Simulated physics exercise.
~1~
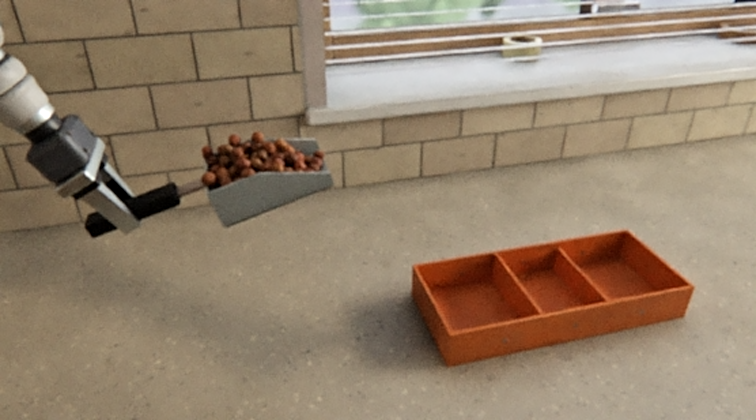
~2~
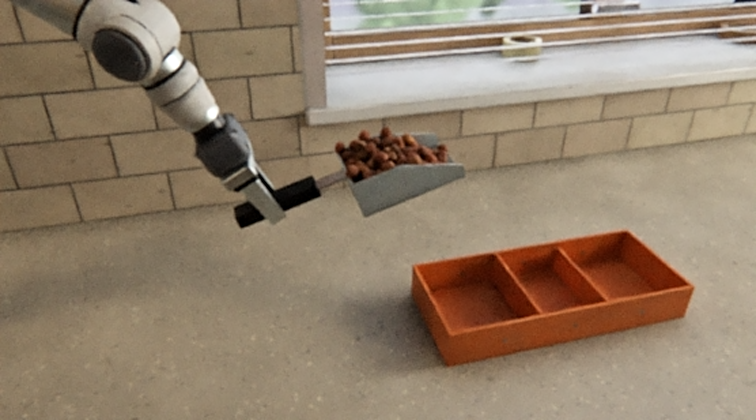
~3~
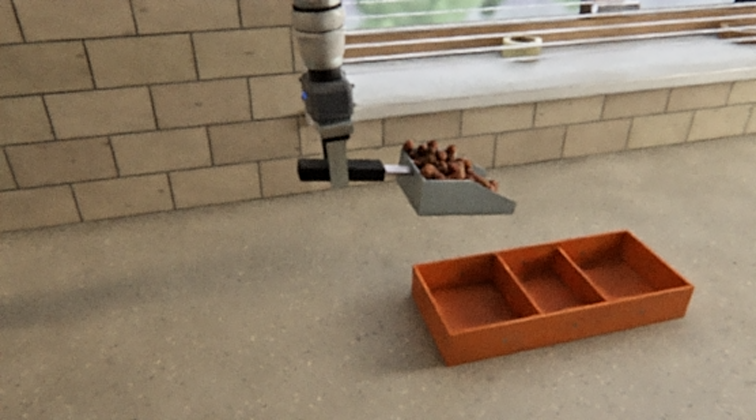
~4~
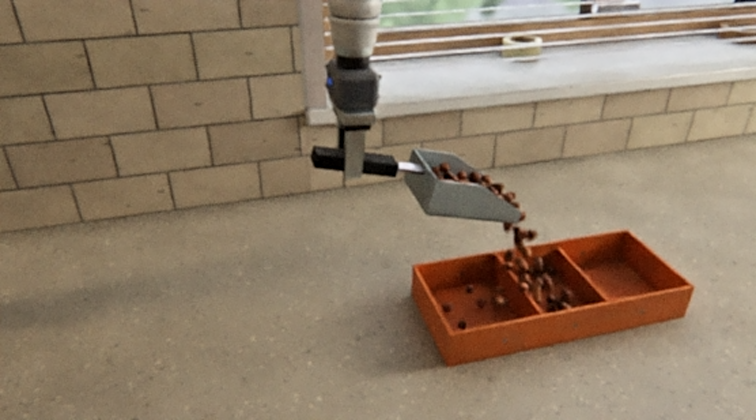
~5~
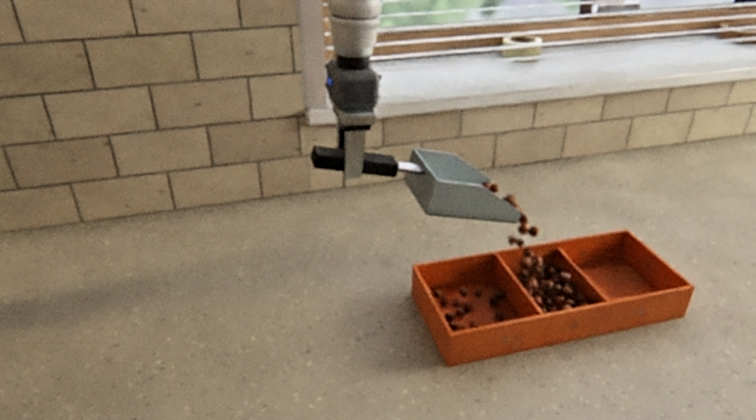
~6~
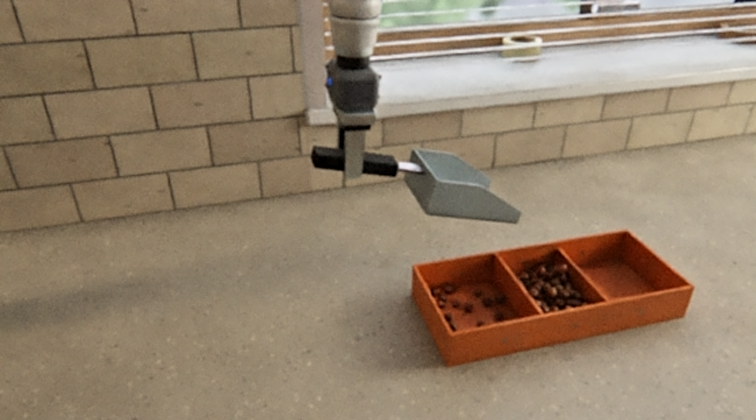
At the start, a robot arm at the left holds a grey scoop heaped with brown hazelnuts above a counter, where an orange box with three compartments sits to the right. The arm carries the loaded scoop rightward, towards the box. It then tips the scoop's open front downward, and the nuts begin sliding over the lip. They tumble mostly into the middle compartment, while some land in the left one. Finally, the emptied scoop stays tilted and still, with a pile in the middle, a scattering at left, and the right compartment empty.
